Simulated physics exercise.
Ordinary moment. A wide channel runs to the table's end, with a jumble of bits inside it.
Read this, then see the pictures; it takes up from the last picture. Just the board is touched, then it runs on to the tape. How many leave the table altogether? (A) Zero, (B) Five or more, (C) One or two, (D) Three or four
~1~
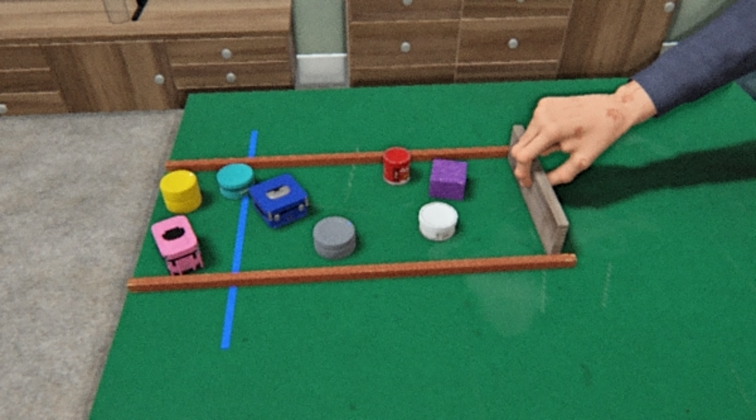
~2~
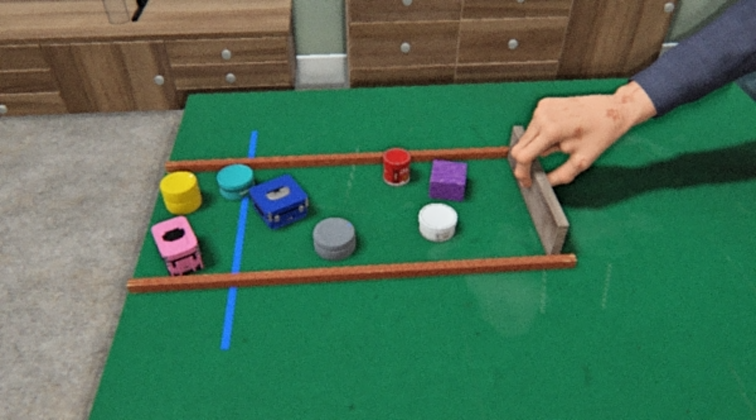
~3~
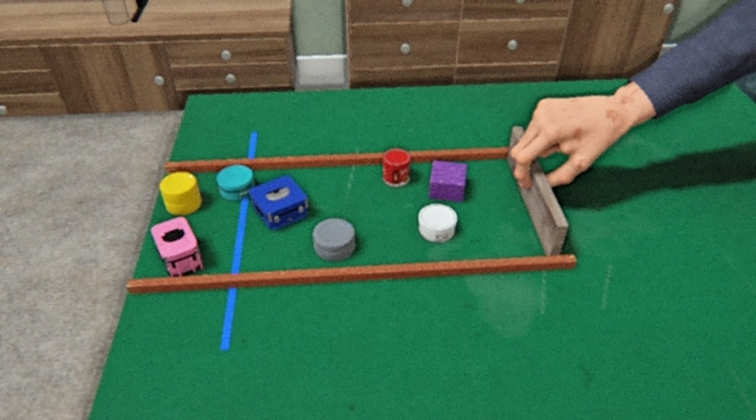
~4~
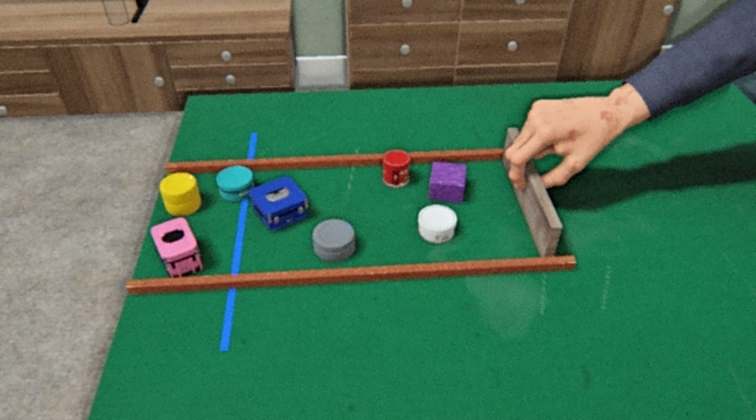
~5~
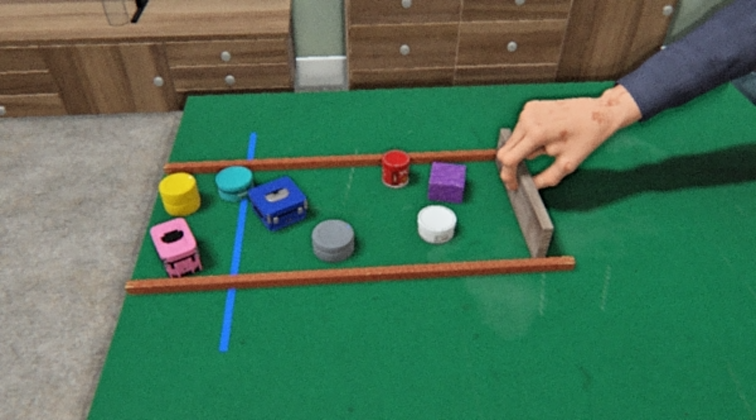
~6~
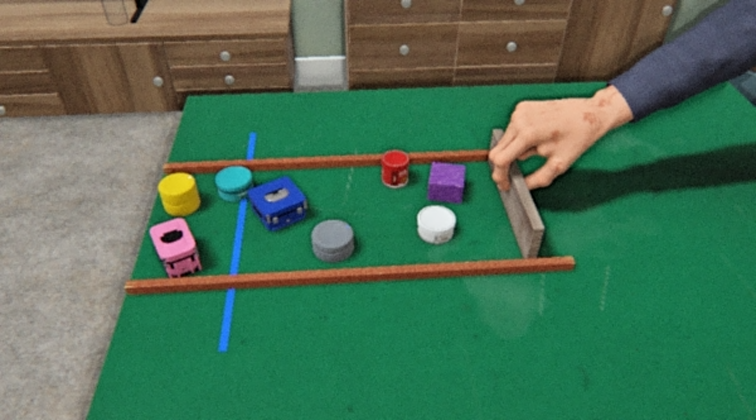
Zero (A).
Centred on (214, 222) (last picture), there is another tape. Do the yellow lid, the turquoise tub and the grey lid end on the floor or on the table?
In that case the yellow lid slides off, the turquoise tub hangs on and the grey lid hangs on.
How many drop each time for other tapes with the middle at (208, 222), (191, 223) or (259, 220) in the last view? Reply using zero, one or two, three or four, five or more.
So, taking them in turn, I'd give just one or two; either three or four; no fall at all.
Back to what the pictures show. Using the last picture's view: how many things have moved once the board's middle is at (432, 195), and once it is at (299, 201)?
Note: First position 3; second position 5.
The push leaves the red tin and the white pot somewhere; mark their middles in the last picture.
The red tin stops around (232, 172); the white pot around (219, 232).
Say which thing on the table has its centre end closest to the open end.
Result: Yellow lid.
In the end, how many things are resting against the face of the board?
The answer is 4.
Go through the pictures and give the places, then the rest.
Yellow lid (181, 192); pink case (178, 246); turquoise tub (237, 181); board (535, 187); tape (243, 218), in the first frame.
Pink case (178, 247); board (535, 187), in the second frame.
Turquoise tub (236, 183); red tin (396, 168), in the third frame.
Yellow lid (181, 194); grey lid (334, 240), in the fourth frame.
Pink case (176, 249); purple block (447, 183), in the fifth frame.
Yellow lid (180, 194); pink case (176, 249); turquoise tub (235, 184); board (513, 191); tape (241, 221), in the sixth frame.
Soon after, none off yet; yellow lid at rest near (180, 194); pink case at rest near (176, 249); turquoise tub at rest near (235, 184).
In the end, the number that fall off is zero.
